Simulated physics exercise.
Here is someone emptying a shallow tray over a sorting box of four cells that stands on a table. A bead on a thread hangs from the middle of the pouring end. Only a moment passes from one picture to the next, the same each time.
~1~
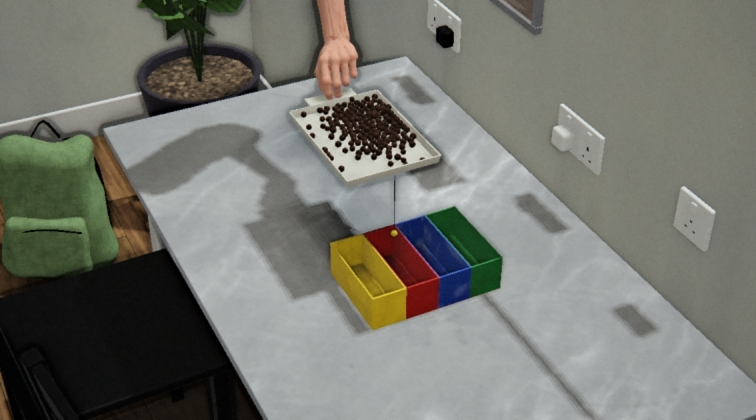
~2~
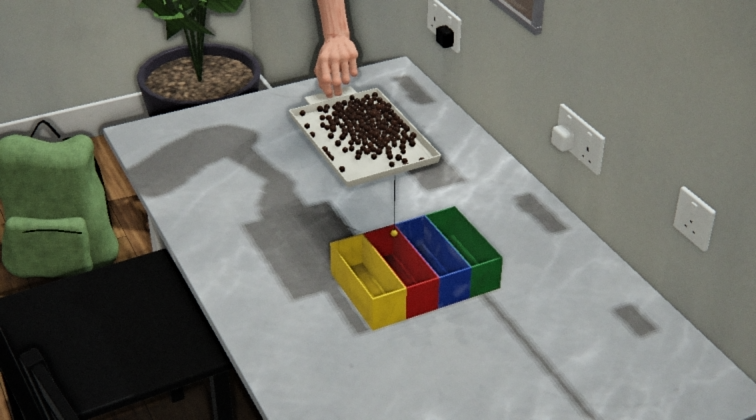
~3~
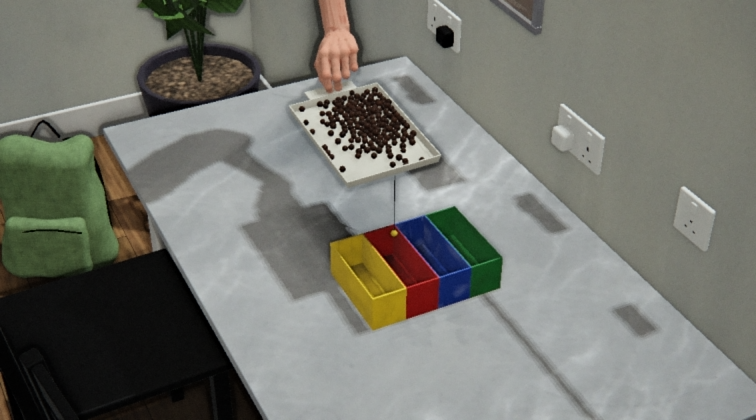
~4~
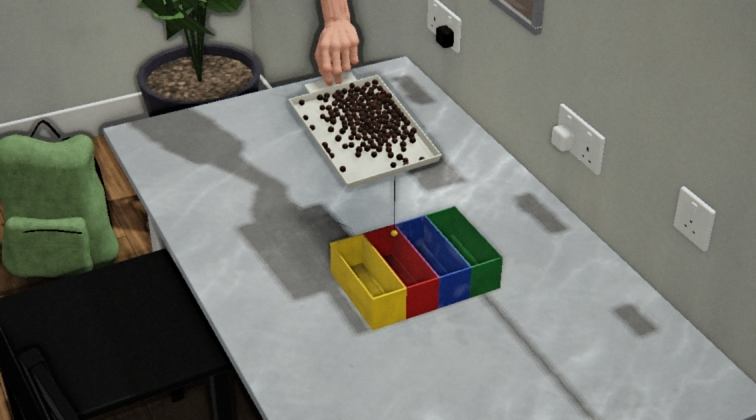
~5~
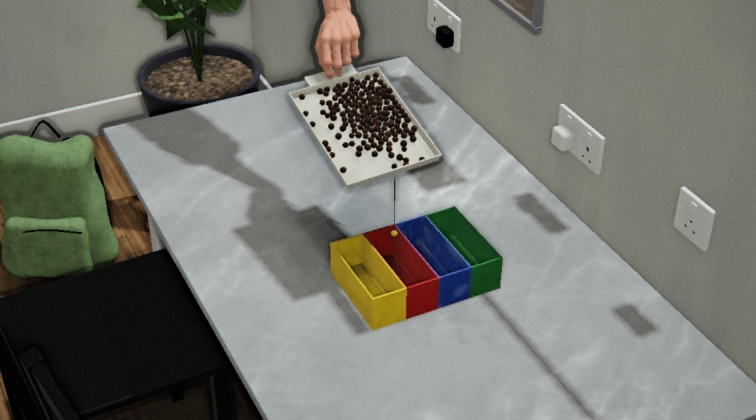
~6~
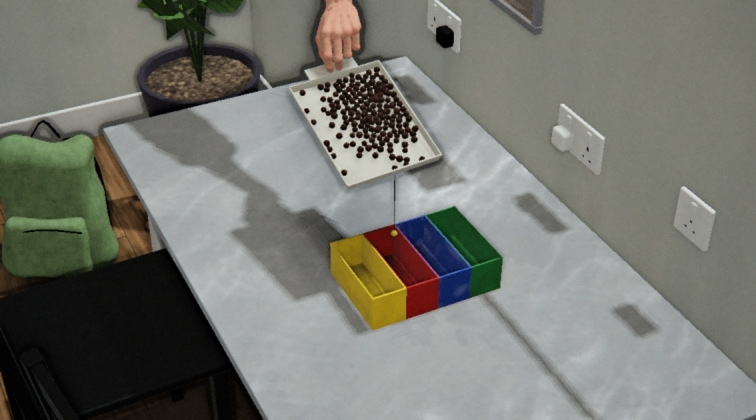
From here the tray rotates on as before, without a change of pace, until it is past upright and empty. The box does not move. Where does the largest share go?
Most goes to the yellow cell.
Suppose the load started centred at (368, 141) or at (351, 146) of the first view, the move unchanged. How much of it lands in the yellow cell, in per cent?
In turn 50 and 50 in a hundred.
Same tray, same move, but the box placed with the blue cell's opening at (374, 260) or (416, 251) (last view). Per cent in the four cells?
Near 90 % and 90 %.
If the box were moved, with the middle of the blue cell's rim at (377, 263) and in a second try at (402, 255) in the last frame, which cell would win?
First the blue cell, then the cell in red.
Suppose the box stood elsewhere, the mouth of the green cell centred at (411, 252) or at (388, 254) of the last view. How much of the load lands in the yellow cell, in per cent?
About 0 and 0 per cent.
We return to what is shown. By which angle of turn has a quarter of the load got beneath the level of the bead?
At some 75 degrees.
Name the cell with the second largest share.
The runner-up: The red cell.
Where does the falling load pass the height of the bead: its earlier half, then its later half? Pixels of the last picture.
The first part at (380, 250); the rest at (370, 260).
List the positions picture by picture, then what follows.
The first picture shows corners of the pouring end at (348, 180) and (438, 155), level; middle of the load at (373, 127), chocolate balls; bead on its thread at (394, 233); yellow cell at (389, 306); red cell at (422, 295); blue cell at (454, 285); green cell at (486, 275).
The second picture shows corners of the pouring end at (348, 180) and (438, 155), level; middle of the load at (373, 126).
The third picture shows corners of the pouring end at (348, 181) and (439, 154), tipped barely, lowest at the left corner; middle of the load at (373, 123).
The fourth picture shows corners of the pouring end at (348, 182) and (439, 154), tipped a little, lowest at the left corner; middle of the load at (368, 116).
The fifth picture shows corners of the pouring end at (348, 183) and (439, 154), tipped a little, lowest at the left corner; middle of the load at (369, 112), a small part on the move.
The sixth picture shows corners of the pouring end at (349, 184) and (439, 154), tipped clearly, lowest at the left corner; middle of the load at (374, 113), most on the move; yellow cell at (389, 306); red cell at (422, 295); blue cell at (454, 285); green cell at (486, 275).
Soon after the last picture, tray tipped steeply; most on the tray; a small part in the yellow cell; a stray few in the red cell; a stray few in the blue cell; a small part falling or outside the box.
A little later, tray tipped past a quarter turn; a stray few on the tray; about a third in the yellow cell; about a quarter in the red cell; a small part in the blue cell; a stray few in the green cell; about a quarter falling or outside the box.
Later still, tray tipped past a quarter turn; about half in the yellow cell; about a quarter in the red cell; a small part in the blue cell; a stray few in the green cell; about a quarter falling or outside the box.
At rest, tray tipped past a quarter turn; about half in the yellow cell; about a quarter in the red cell; a small part in the blue cell; a stray few in the green cell; about a quarter outside the box.
